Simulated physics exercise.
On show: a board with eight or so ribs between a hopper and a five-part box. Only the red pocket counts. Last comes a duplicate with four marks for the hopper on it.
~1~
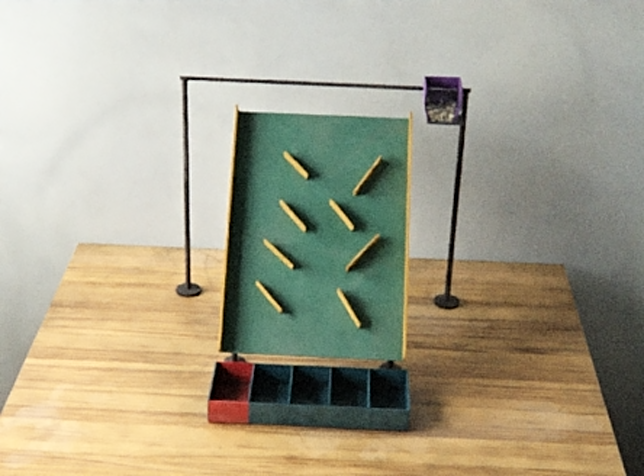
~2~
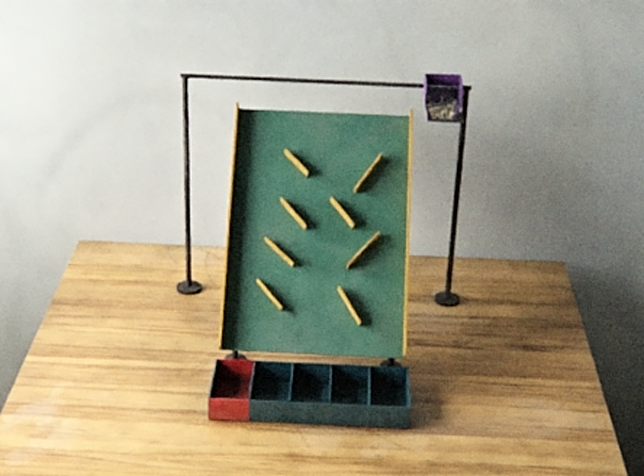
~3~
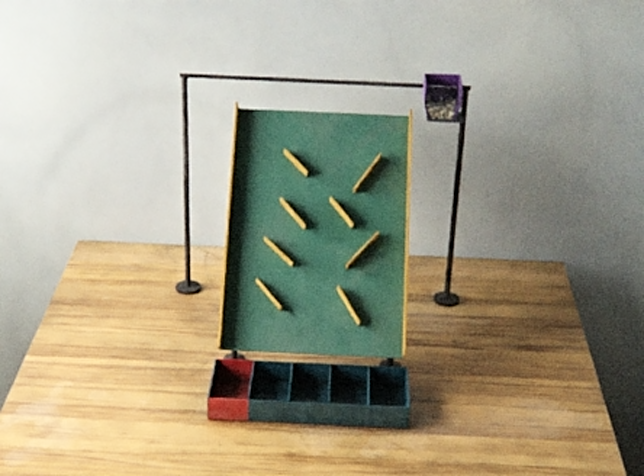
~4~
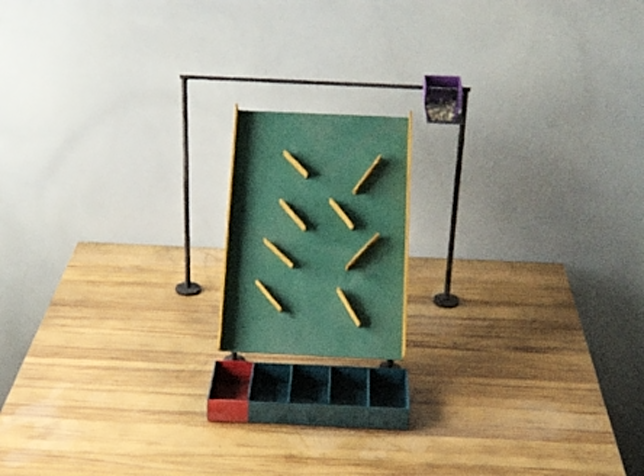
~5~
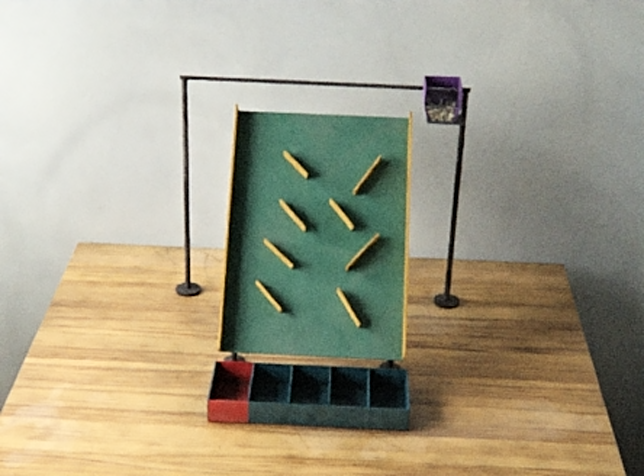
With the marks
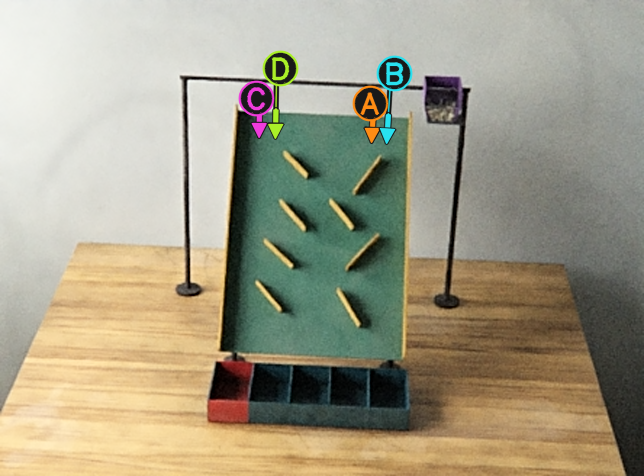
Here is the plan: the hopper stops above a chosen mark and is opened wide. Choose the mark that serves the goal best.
C beats the others.
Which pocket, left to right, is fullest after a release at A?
It is the third one.
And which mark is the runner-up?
The answer is D.
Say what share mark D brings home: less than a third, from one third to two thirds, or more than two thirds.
Mark D gives from one third to two thirds.
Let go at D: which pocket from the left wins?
It is the first one.
On the marked copy, mark A meets the board at (371, 137); mark B meets the board at (386, 138); mark C meets the board at (259, 132); mark D meets the board at (275, 133).
With A, none in the red pocket, nearly all in other pockets.
With B, none in the red pocket, nearly all in other pockets, a small part held on the board, a stray few outside the box.
With C, most in the red pocket, about a quarter in other pockets, a stray few held on the board.
With D, about half in the red pocket, about a third in other pockets, a small part held on the board, a small part outside the box.
